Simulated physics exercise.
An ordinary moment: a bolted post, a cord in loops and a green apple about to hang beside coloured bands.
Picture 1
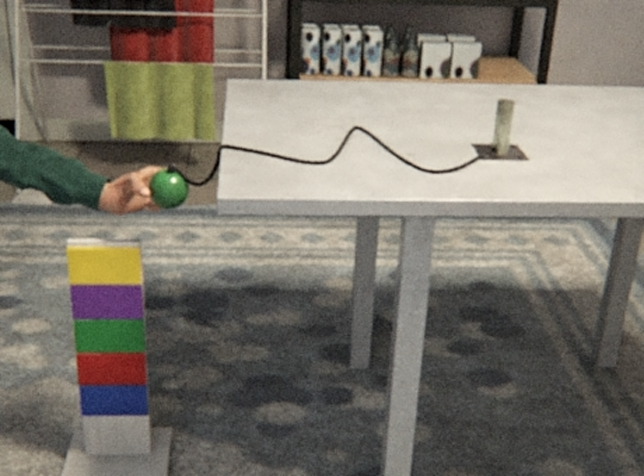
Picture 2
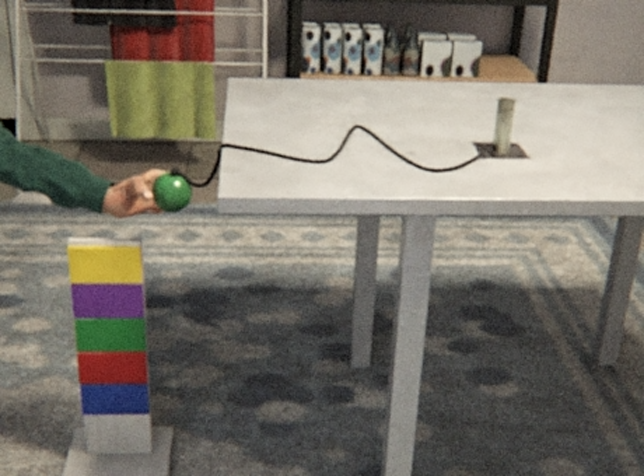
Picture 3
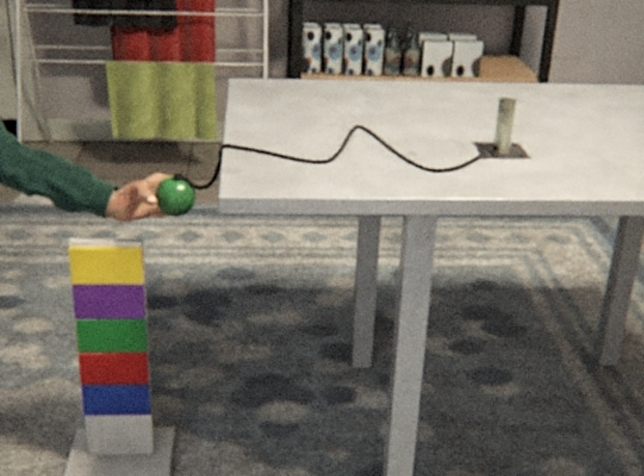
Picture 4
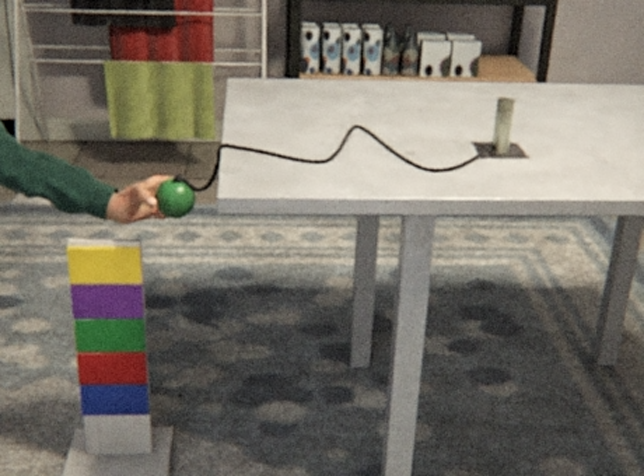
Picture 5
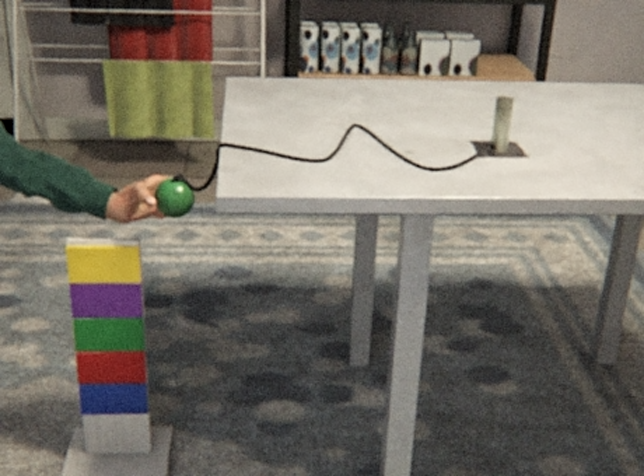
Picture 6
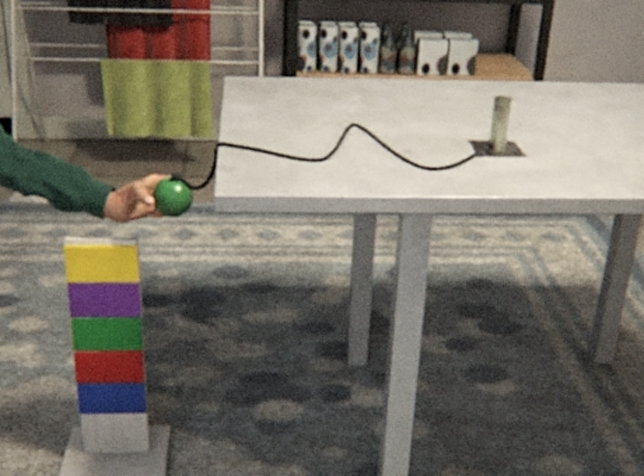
A hand in a green sleeve holds a round green object at the left of a carpeted room, seen from the side and slightly above. A dark cord runs from it in waves across a pale table to a short upright post, while yellow, purple, green, red and blue bands descend a stand below the hand. The hand lowers slightly, easing right, then stays nearly still as the view shifts faintly.
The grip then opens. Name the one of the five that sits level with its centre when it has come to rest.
That would be blue.
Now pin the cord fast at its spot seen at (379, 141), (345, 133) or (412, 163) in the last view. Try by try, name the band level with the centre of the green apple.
Each in turn comes out as green, purple, red.
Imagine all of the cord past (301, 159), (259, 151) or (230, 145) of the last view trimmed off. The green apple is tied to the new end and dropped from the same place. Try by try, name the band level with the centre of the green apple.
First try: Yellow; second try: Purple; third try: Green.
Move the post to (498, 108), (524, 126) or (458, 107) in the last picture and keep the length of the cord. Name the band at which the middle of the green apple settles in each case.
Taking them in turn: Red; red; blue.
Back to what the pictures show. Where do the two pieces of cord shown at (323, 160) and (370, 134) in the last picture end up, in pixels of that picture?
They end up around (219, 229) and around (278, 144).
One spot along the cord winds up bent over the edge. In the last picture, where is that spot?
Pixel (345, 133).
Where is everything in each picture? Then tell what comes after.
Green apple (169, 189); yellow (104, 267); purple (107, 302); green (109, 337); red (111, 370); blue (114, 402), in the first frame.
Green apple (172, 192); cord through (465, 164) (398, 154) (354, 129) (333, 157) (245, 149), in the second frame.
Green apple (175, 196), in the third frame.
Green apple (175, 198); cord through (465, 164) (397, 154) (353, 129) (332, 157) (244, 149), in the fourth frame.
Green apple (174, 197), in the fifth frame.
Green apple (172, 197); cord through (462, 162) (394, 153) (350, 127) (330, 156) (241, 147), in the sixth frame.
A little later, apple near (248, 396); level with blue.
Next, apple near (210, 402); level with blue.
When it is over, apple near (227, 404); level with blue. At blue.
